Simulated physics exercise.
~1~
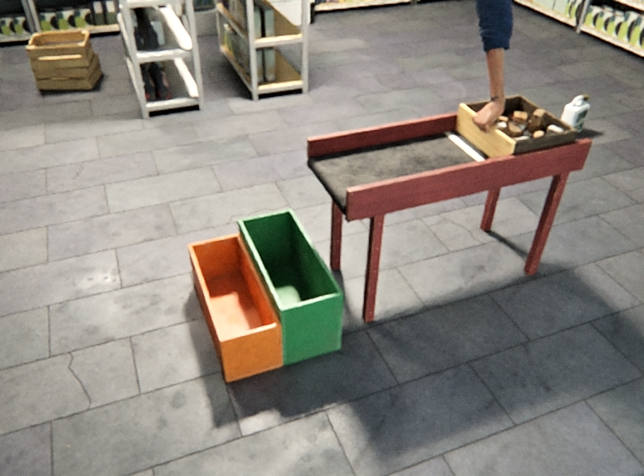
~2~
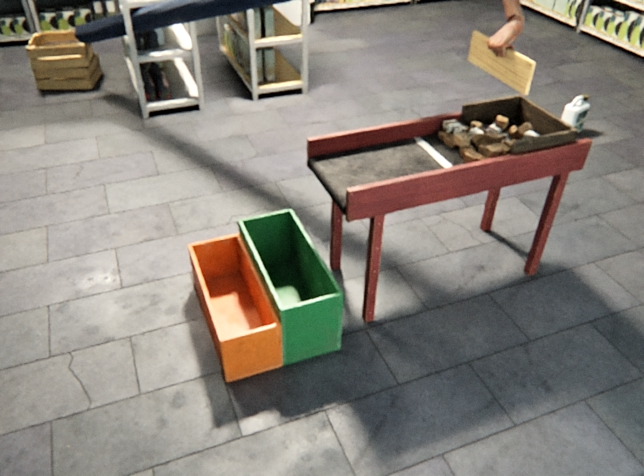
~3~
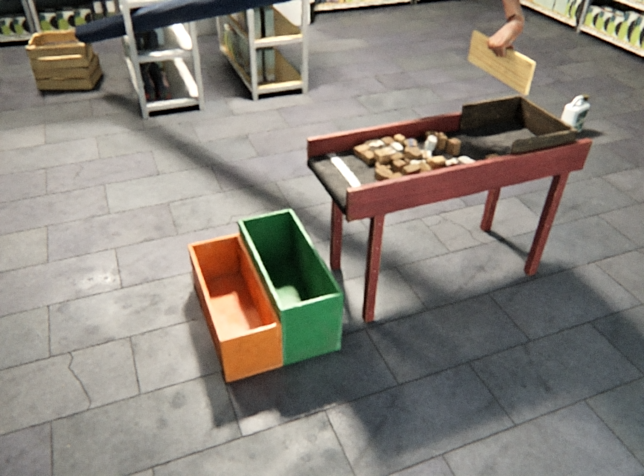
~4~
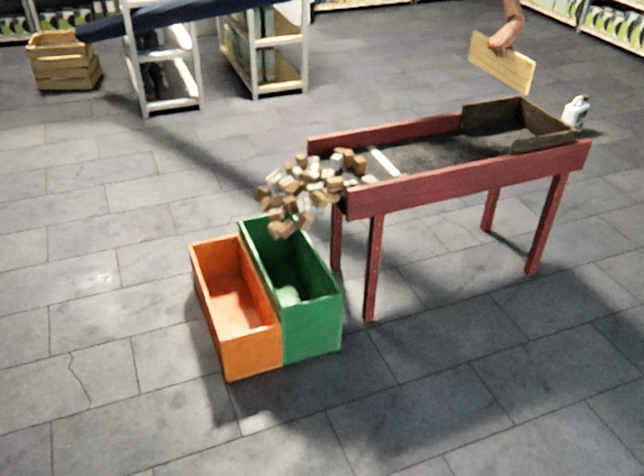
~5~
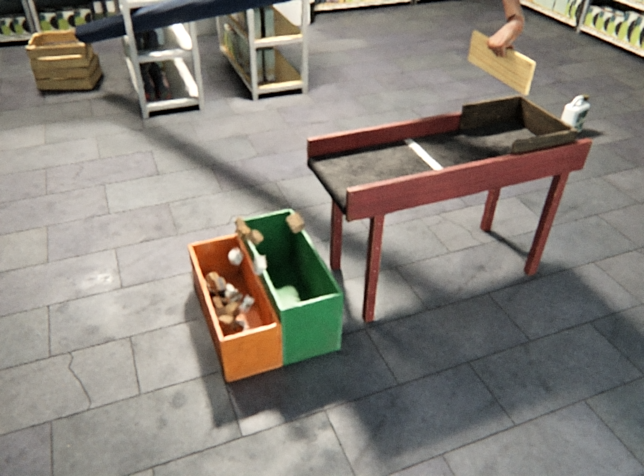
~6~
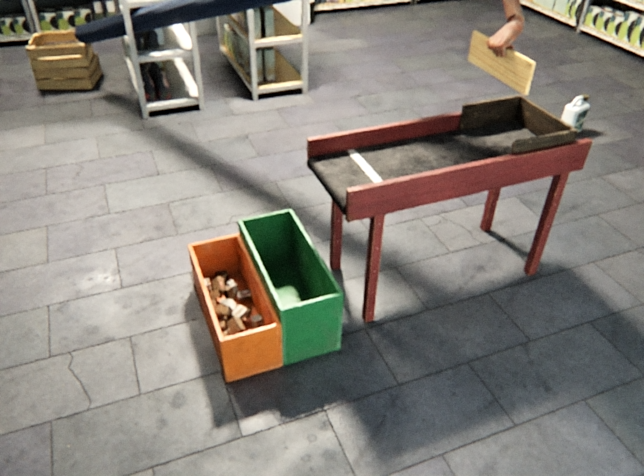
A hand lifted a wooden gate from a dark pen on a red-sided table, and a heap of little brown and white blocks rode the belt left, tumbled off its end over the green bin, and finished piled in the orange tub.
